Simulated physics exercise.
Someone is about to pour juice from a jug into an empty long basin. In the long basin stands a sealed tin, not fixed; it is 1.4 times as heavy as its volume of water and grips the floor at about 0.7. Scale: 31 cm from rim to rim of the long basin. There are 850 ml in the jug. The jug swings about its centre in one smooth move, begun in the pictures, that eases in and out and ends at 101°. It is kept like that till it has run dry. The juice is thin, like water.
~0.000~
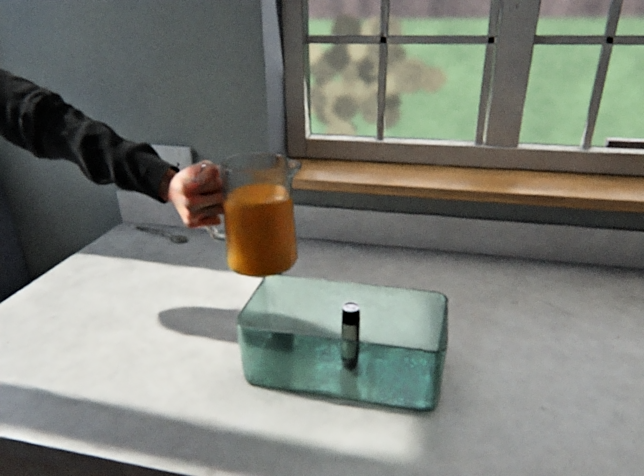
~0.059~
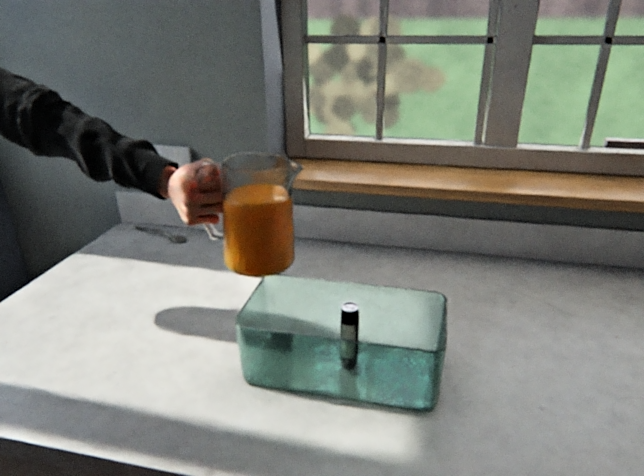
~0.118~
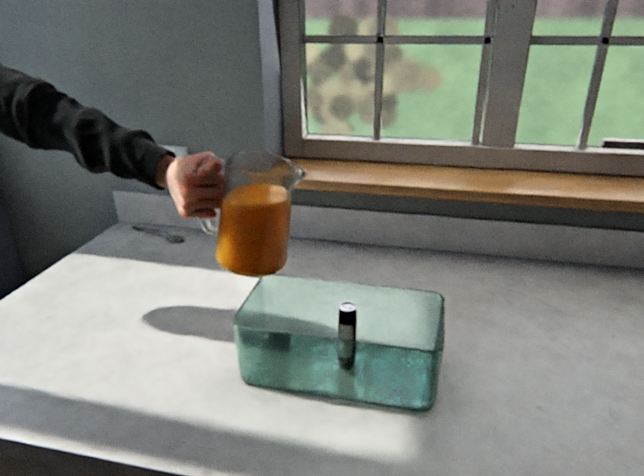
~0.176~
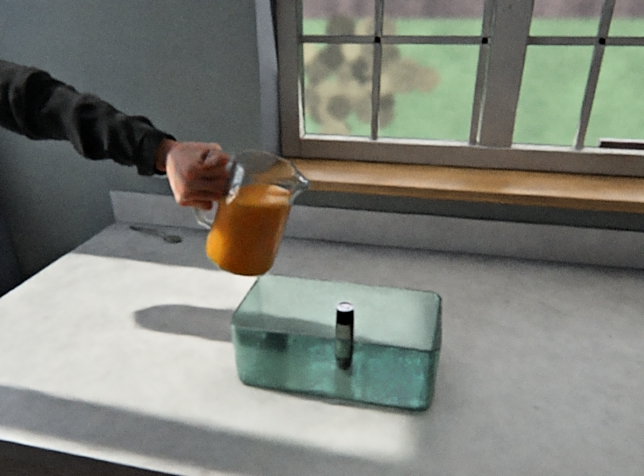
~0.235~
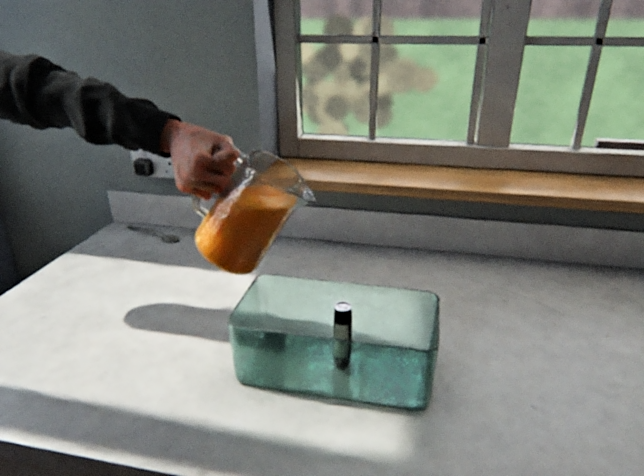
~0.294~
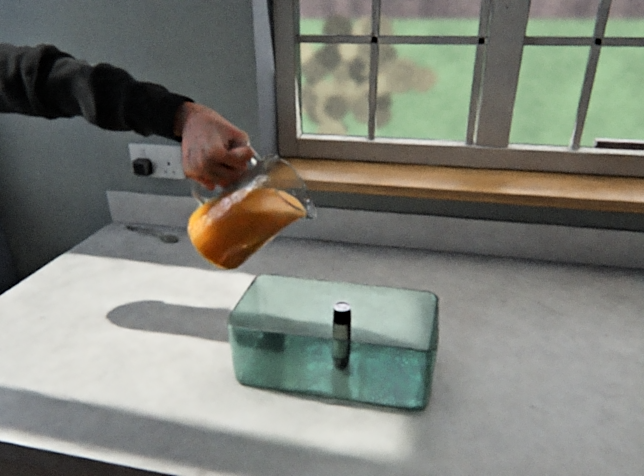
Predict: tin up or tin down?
It remains upright.
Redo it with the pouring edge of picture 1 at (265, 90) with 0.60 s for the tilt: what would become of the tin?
Then it falls.
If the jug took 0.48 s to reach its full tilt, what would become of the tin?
Then it remains upright.
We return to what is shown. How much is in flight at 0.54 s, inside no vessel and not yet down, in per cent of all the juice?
Some 20 per cent.
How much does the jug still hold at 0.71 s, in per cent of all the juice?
About 36 per cent.
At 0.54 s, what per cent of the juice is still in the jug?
Some 76 per cent.
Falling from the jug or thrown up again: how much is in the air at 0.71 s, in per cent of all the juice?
Some 22 per cent.
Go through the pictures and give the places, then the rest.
In the first picture, it leans 0°; its right rim is at (301, 166); the juice meets the walls at (230, 191) and (290, 195); the long basin's rim runs from (251, 298) to (447, 322); the tin's top is at (351, 309).
In the second picture, it leans 2°; its right rim is at (302, 168); the juice meets the walls at (229, 190) and (289, 195).
In the third picture, it leans 9°; its right rim is at (306, 174); the juice meets the walls at (228, 191) and (290, 196).
In the fourth picture, it leans 20°; its right rim is at (311, 185); the juice meets the walls at (223, 204) and (291, 197).
In the fifth picture, it leans 34°; its right rim is at (315, 201); the juice meets the walls at (212, 210) and (295, 201).
In the sixth picture, it leans 49°; its right rim is at (317, 218); the juice meets the walls at (198, 209) and (306, 209).
By 0.54 s the tilt is 98° and 75 per cent is still to pour; the tin stands where it began.
By 0.71 s the tilt is 101° and 36 per cent is still to pour; the tin stands where it began.
By 0.90 s the tilt is 101° and 15 per cent is still to pour; the tin stands where it began.
By 1.10 s the tilt is 101° and 6 per cent is still to pour; the tin stands where it began.
At rest the tin stands where it began.
